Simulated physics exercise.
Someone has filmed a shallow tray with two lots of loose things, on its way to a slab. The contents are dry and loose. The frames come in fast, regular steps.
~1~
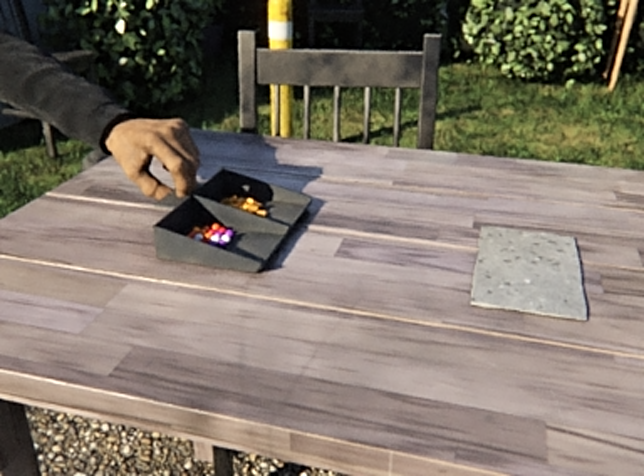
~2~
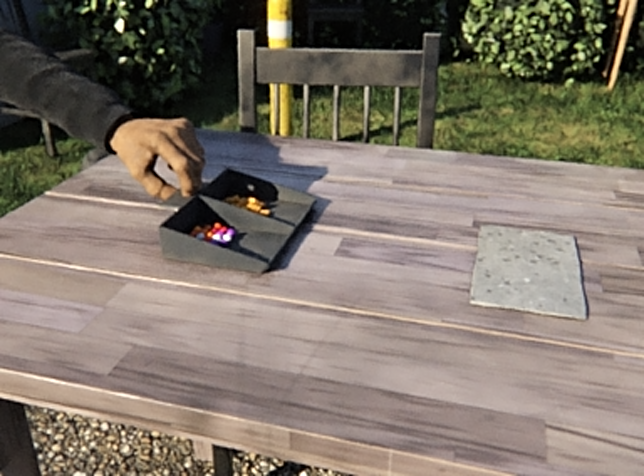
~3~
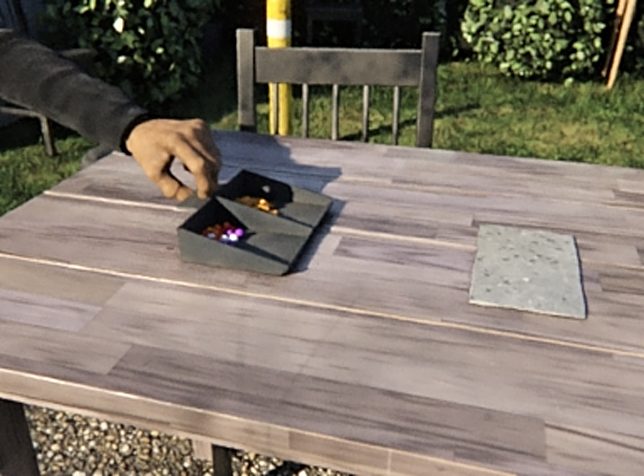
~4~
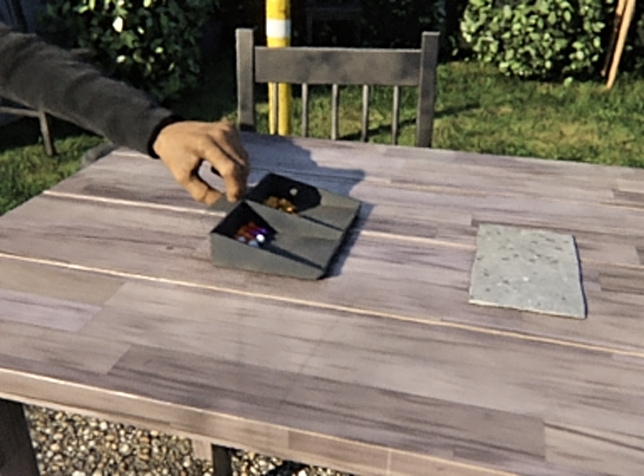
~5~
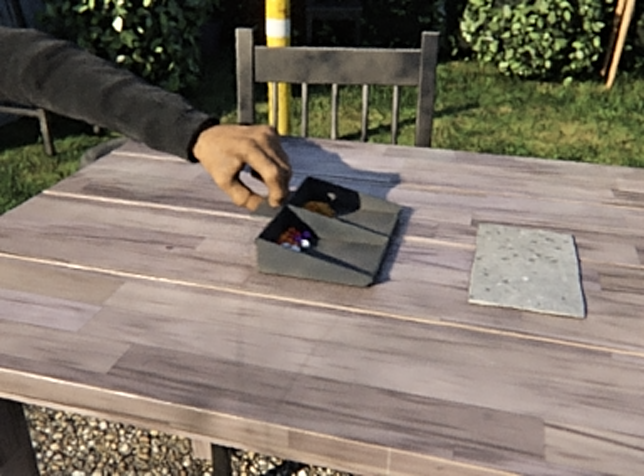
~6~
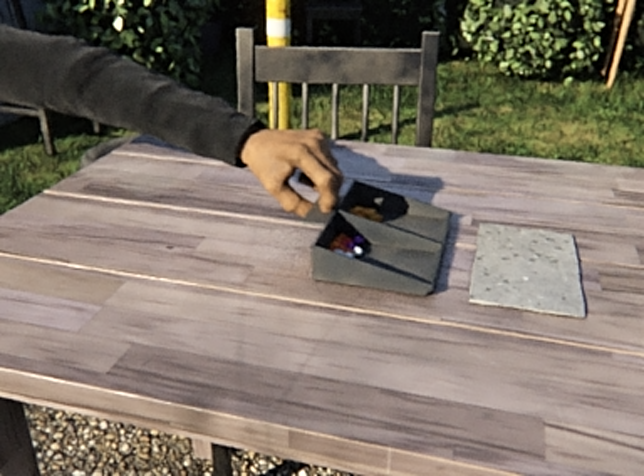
A dark, shallow two-part tray holding small red, purple and white pieces in its nearer section and orange-brown ones in the farther section sits on a weathered plank table in a sunny garden, seen from slightly above. A speckled grey slab lies to the right, with a dark chair and yellow post behind. A dark-sleeved hand slides the tray rightward, slowly then faster, while the view stays still.
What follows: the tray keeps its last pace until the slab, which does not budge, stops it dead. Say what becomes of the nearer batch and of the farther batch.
Here the nearer batch throws some past the low edge, and the farther batch throws some past the low edge.
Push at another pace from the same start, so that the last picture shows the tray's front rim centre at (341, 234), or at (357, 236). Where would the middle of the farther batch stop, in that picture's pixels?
Around (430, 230) in the first try, (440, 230) in the second.
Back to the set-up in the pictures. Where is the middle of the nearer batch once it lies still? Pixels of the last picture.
Close to (539, 276).
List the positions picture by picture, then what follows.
Front rim (290, 230), at rest; slab (528, 286); nearer batch (209, 237), a few round plastic beads; farther batch (242, 210), some small crackers, in the first frame.
Front rim (295, 230), hardly any of the way covered; farther batch (244, 210), in the second frame.
Front rim (313, 231), about a tenth of the way covered; nearer batch (221, 237), in the third frame.
Front rim (344, 235), roughly a third of the way covered; farther batch (279, 213), in the fourth frame.
Front rim (389, 241), roughly half of the way covered; nearer batch (285, 247), in the fifth frame.
Front rim (443, 247), the larger part of the way covered; slab (526, 284); nearer batch (338, 254); farther batch (360, 218), in the sixth frame.
Then, 0.02 s later than the last frame, tray still sliding, front rim near (458, 249); nearer batch all inside; farther batch all inside.
Then, 0.15 s later than the last frame, tray stopped at the slab; nearer batch roughly a quarter out of the tray; farther batch roughly a quarter out of the tray.
Then, 0.36 s later than the last frame, tray stopped at the slab; nearer batch roughly two thirds out of the tray; farther batch roughly half out of the tray.
When it is over, tray stopped at the slab; nearer batch roughly two thirds out of the tray; farther batch roughly half out of the tray.
